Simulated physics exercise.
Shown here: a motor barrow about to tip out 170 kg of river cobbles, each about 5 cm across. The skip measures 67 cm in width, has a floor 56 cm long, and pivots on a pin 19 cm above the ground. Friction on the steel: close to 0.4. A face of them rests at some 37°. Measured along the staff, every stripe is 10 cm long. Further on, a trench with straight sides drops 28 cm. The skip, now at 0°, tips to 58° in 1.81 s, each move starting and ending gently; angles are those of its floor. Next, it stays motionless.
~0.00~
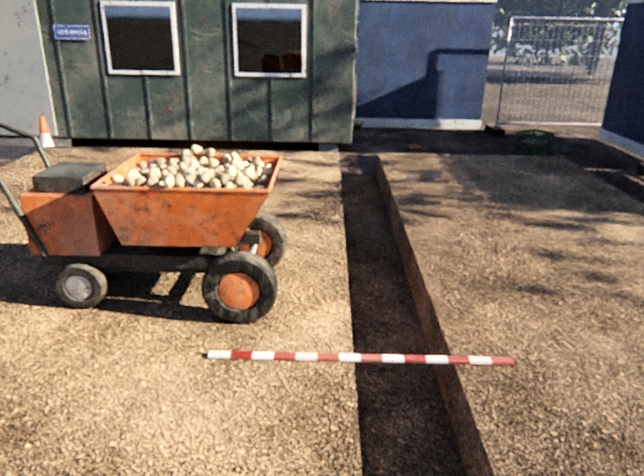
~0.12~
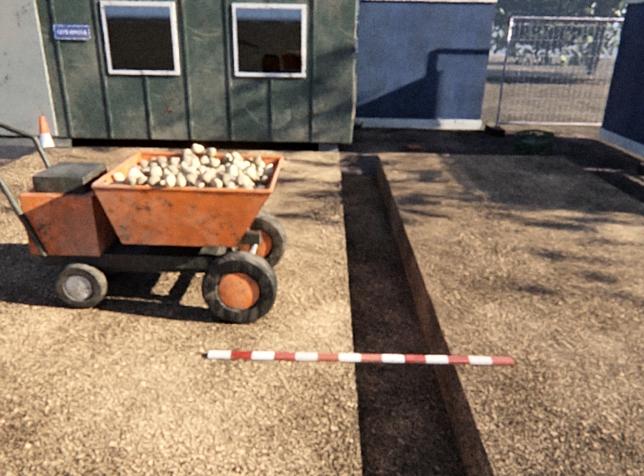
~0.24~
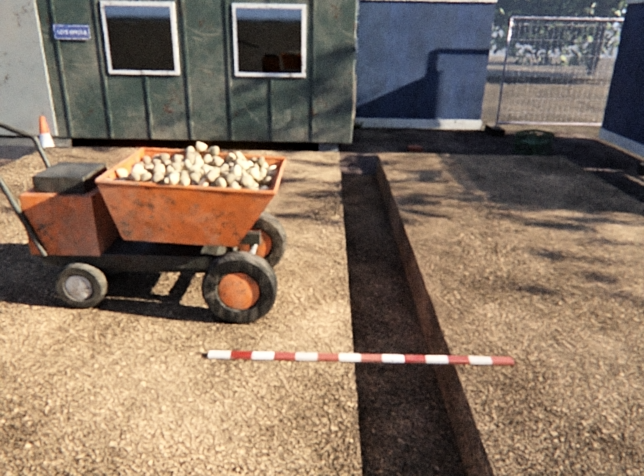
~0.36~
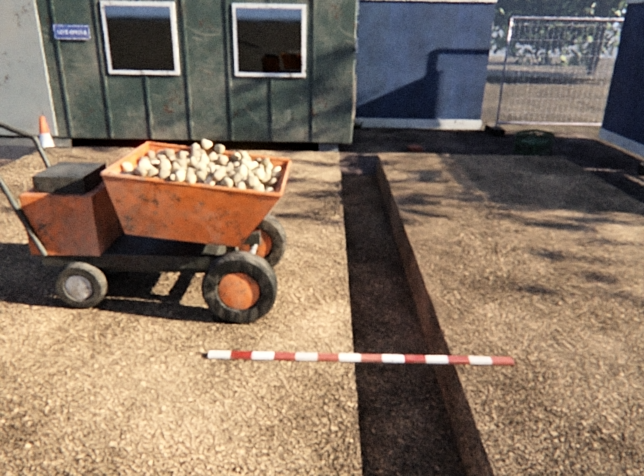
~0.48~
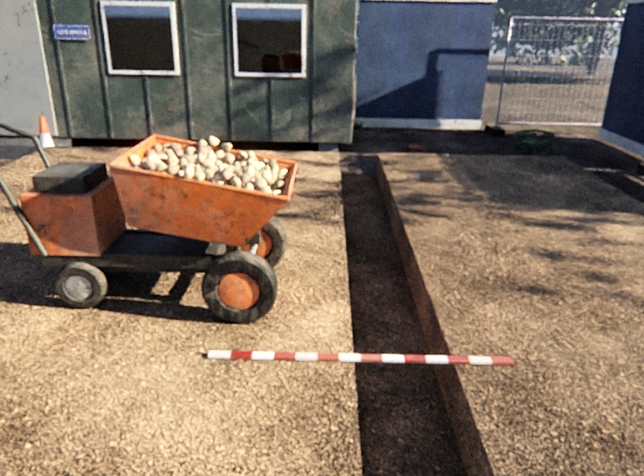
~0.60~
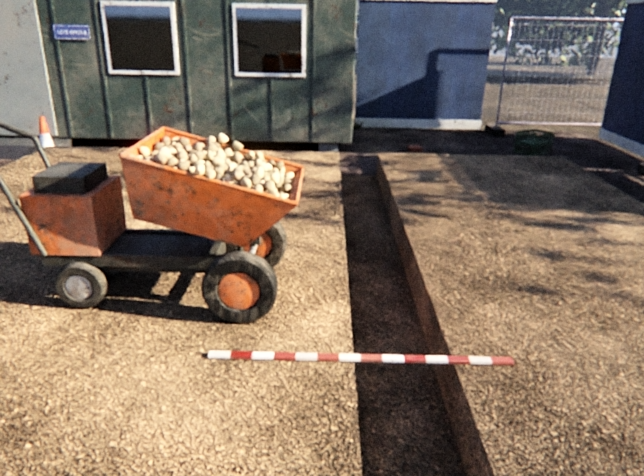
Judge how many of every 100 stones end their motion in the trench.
I would put it near 48 out of 100.
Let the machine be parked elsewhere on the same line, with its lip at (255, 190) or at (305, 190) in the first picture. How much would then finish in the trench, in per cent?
Around 45% for the first place and 50% for the second.
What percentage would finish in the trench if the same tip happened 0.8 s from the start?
Then some 55 per cent would.
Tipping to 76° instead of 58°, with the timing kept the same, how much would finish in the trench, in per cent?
In that case near 100 per cent.
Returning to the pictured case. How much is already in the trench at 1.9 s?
At that moment: Approx. 15 %.
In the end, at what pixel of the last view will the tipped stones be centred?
Resting centre: About (384, 332).
After 1.4 s the floor is at 49°; 100 % in the skip; the foremost stones are at (341, 231).
After 1.9 s the floor is at 58°; 85 % in the skip, 2 % short of the trench, 13 % in the trench; the foremost stones are at (410, 337).
After 2.3 s the floor is at 58°; 69 % in the skip, 1 % short of the trench, 30 % in the trench; the foremost stones are at (421, 330).
After 4.2 s the floor is at 58°; 52 % in the skip, 48 % in the trench; the foremost stones are at (421, 326).
